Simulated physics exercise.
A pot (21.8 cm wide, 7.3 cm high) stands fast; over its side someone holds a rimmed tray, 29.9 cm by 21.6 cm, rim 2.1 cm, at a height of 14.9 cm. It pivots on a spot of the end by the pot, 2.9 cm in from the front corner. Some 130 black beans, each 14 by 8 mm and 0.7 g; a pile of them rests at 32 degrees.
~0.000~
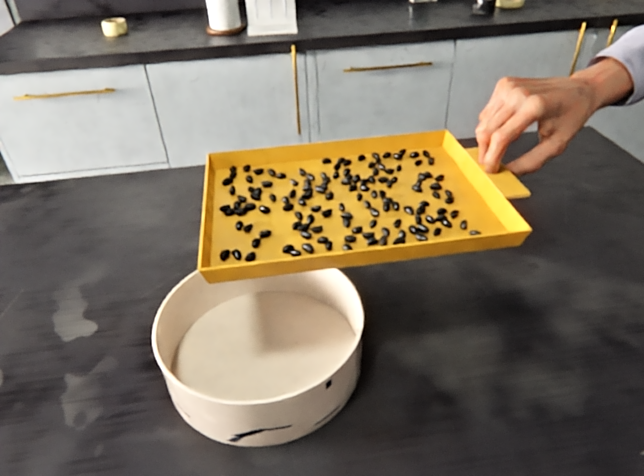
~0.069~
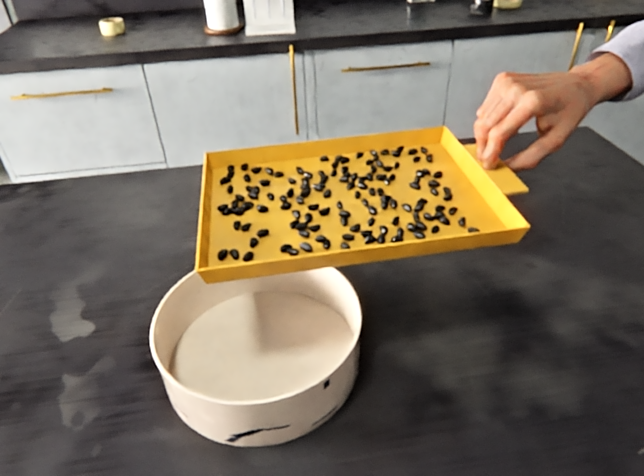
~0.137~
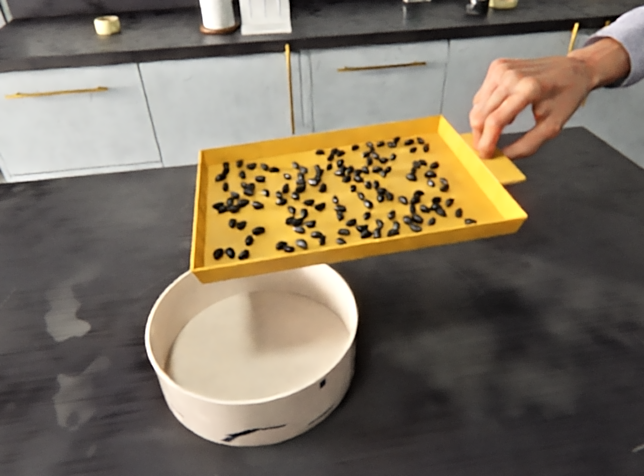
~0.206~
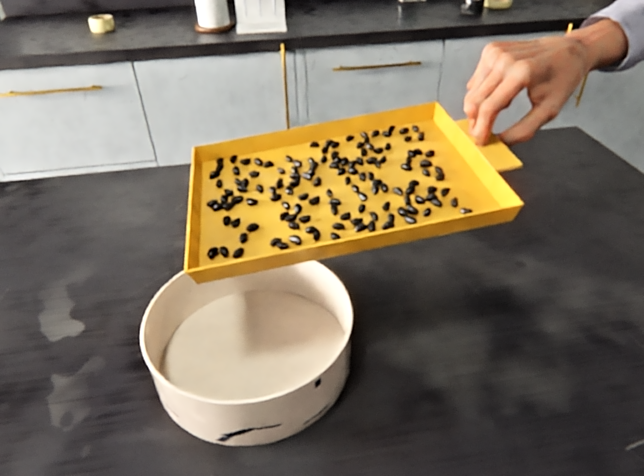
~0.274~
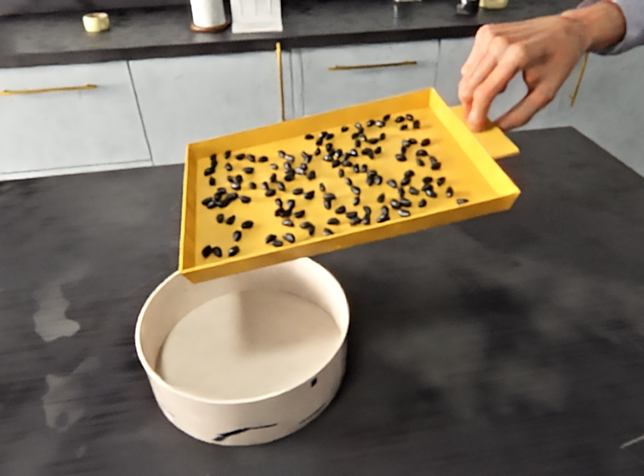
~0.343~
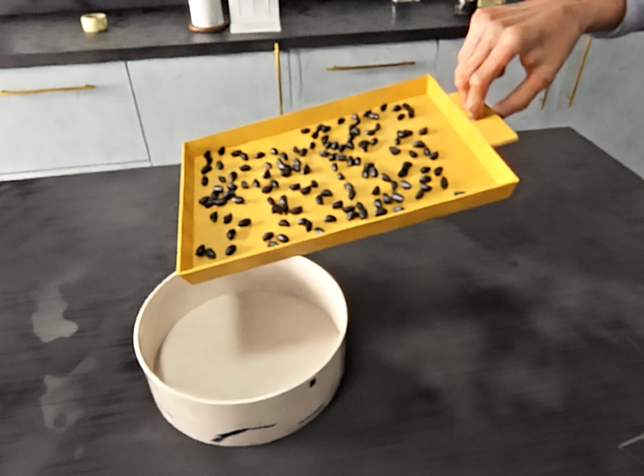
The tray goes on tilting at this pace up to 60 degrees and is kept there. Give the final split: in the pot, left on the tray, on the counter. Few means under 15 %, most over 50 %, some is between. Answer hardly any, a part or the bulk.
Pot hardly any, tray the bulk, counter hardly any.
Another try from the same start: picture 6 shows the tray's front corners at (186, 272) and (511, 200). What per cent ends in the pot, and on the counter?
Pot 10, counter 0.
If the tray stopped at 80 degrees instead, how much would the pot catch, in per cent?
It would be near 75 per cent.
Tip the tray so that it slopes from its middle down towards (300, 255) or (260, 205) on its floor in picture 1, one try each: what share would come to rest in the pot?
About 5 and 0 per cent.
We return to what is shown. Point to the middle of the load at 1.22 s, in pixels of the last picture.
At about (191, 214).
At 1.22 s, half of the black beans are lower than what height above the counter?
About 18 cm.
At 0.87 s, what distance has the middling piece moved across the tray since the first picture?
About 9 cm.
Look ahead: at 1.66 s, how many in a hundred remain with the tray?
About 95 per cent.
After 0.87 s, tilt 35 degrees; the tray holds 100 %, the pot 0 %.
After 1.22 s, tilt 50 degrees; the tray holds 100 %, the pot 0 %.
After 1.66 s, tilt 60 degrees; the tray holds 95 %, the pot 5 %.
In the end, at 2.2 s, pot 5 %, tray 95 %, counter 0 %.
